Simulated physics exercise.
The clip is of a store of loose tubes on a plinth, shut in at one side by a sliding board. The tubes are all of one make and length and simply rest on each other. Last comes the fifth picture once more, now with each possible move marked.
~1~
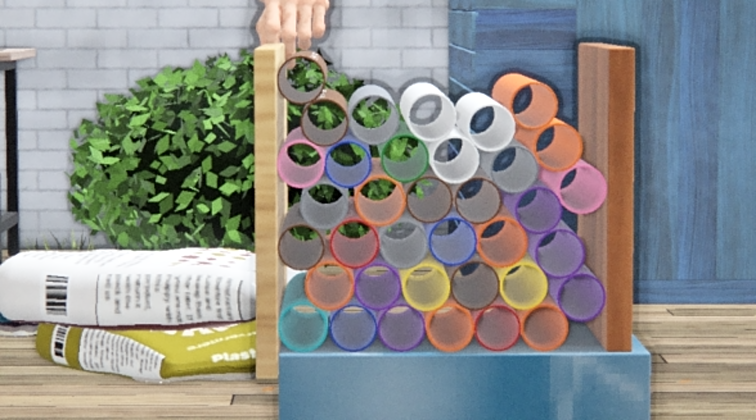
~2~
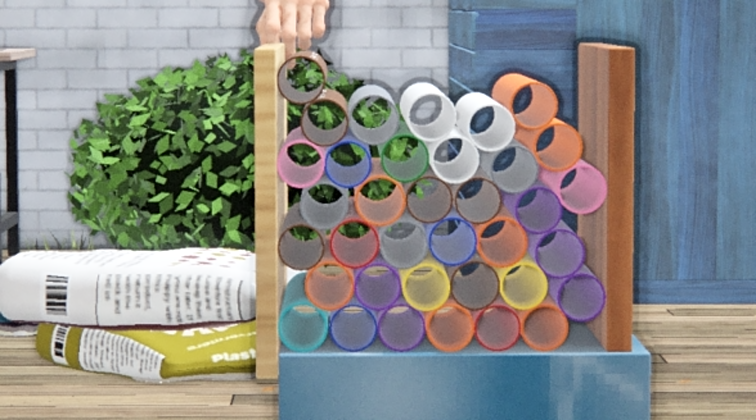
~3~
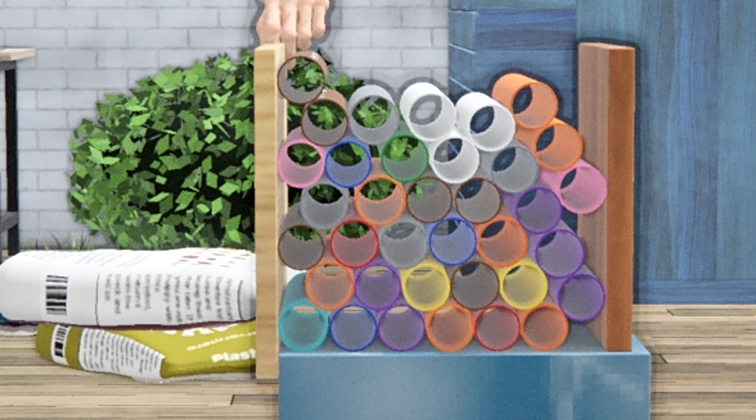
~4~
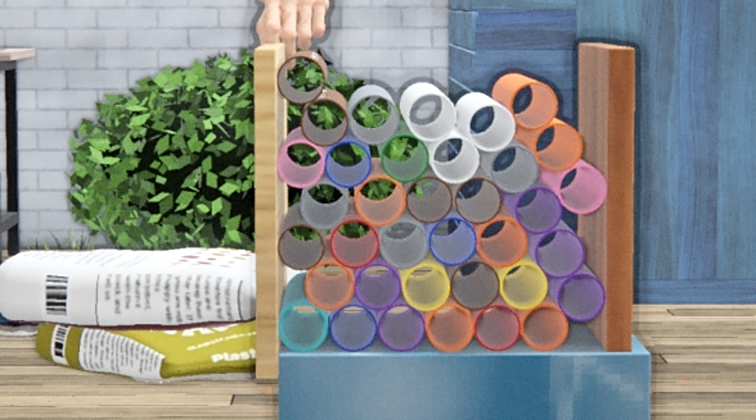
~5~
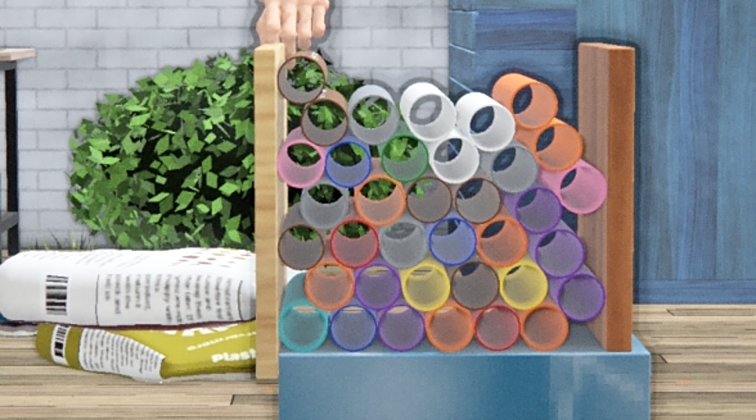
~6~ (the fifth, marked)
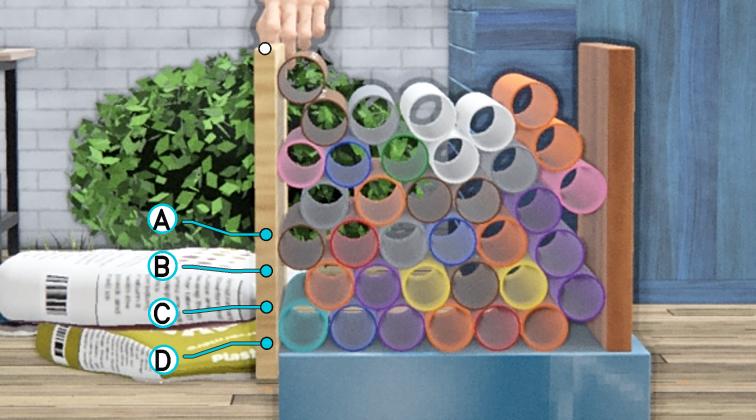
On a blue plinth, a hand stays above stacked coloured tubes between boards as nothing visibly moves.
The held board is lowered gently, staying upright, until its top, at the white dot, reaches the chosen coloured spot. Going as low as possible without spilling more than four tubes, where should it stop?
The answer is mark B.
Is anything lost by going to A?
Yes, at A.
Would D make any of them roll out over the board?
Yes, at D.
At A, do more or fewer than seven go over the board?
It loses fewer than seven.
On the copy, A at (266, 235); B at (266, 271); C at (266, 307); D at (266, 343); the white dot at (265, 49).
On B. First, top of the board (277, 145).
Then, top of the board (277, 252).
Finally, top of the board (278, 270), three out over the board.
By contrast, A three out over the board; C more than four out over the board; D more than four out over the board.
